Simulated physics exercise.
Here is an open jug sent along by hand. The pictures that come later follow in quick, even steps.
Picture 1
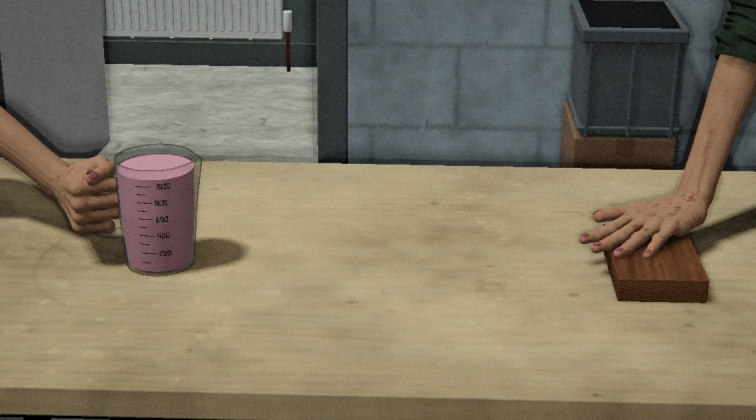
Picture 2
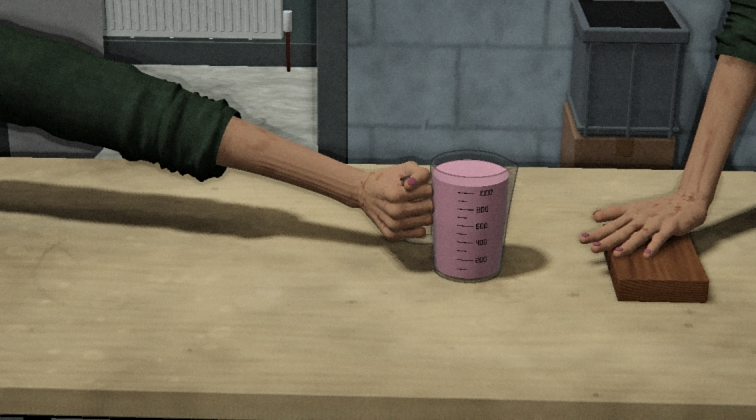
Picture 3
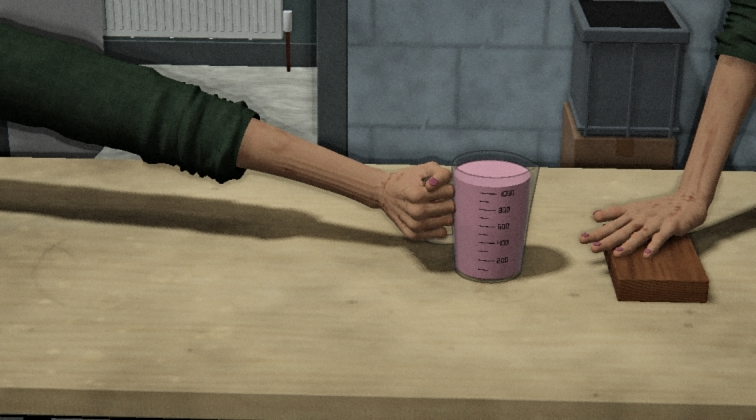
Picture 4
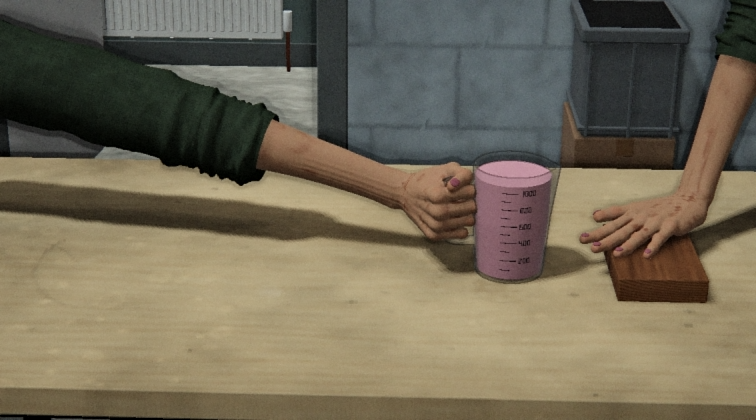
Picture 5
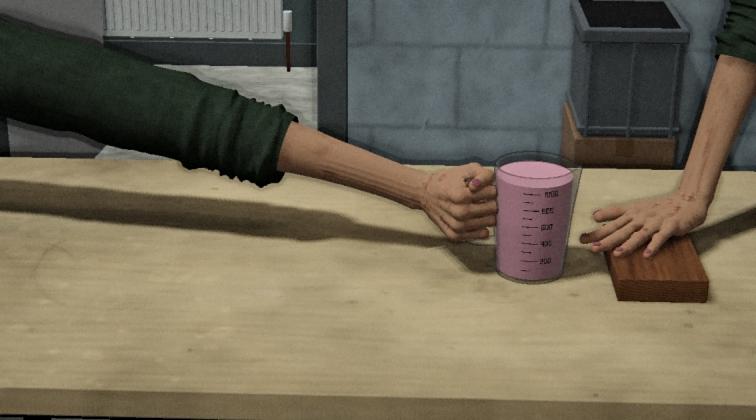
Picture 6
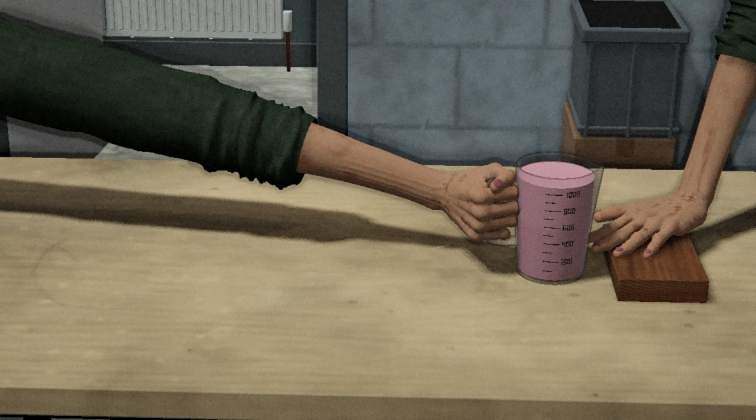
A hand slides a nearly full jug of pink liquid rightward across a wooden table.
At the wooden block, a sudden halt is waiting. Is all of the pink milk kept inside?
No, some of it gets out.
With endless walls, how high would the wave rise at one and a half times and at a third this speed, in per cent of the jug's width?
You'd see close to 45 per cent, and after that close to 10 per cent.
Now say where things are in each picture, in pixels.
At rest; jug (158, 208) nearly full; wooden block (653, 262), in the first picture.
Under way; jug nearly full, surface at (471, 174), in the second picture.
On by 20 px; jug (490, 215) nearly full, in the third picture.
On by 20 px; jug nearly full, surface at (513, 175), in the fourth picture.
On by 20 px; jug (532, 216) nearly full, in the fifth picture.
On by 20 px; jug nearly full, surface at (556, 175); wooden block (653, 262), in the sixth picture.
Shortly, the jug meets the wooden block.
Then, the pink milk surges up the wall; it has lost some.
At the finish, the jug stands at the wooden block; it has lost some.
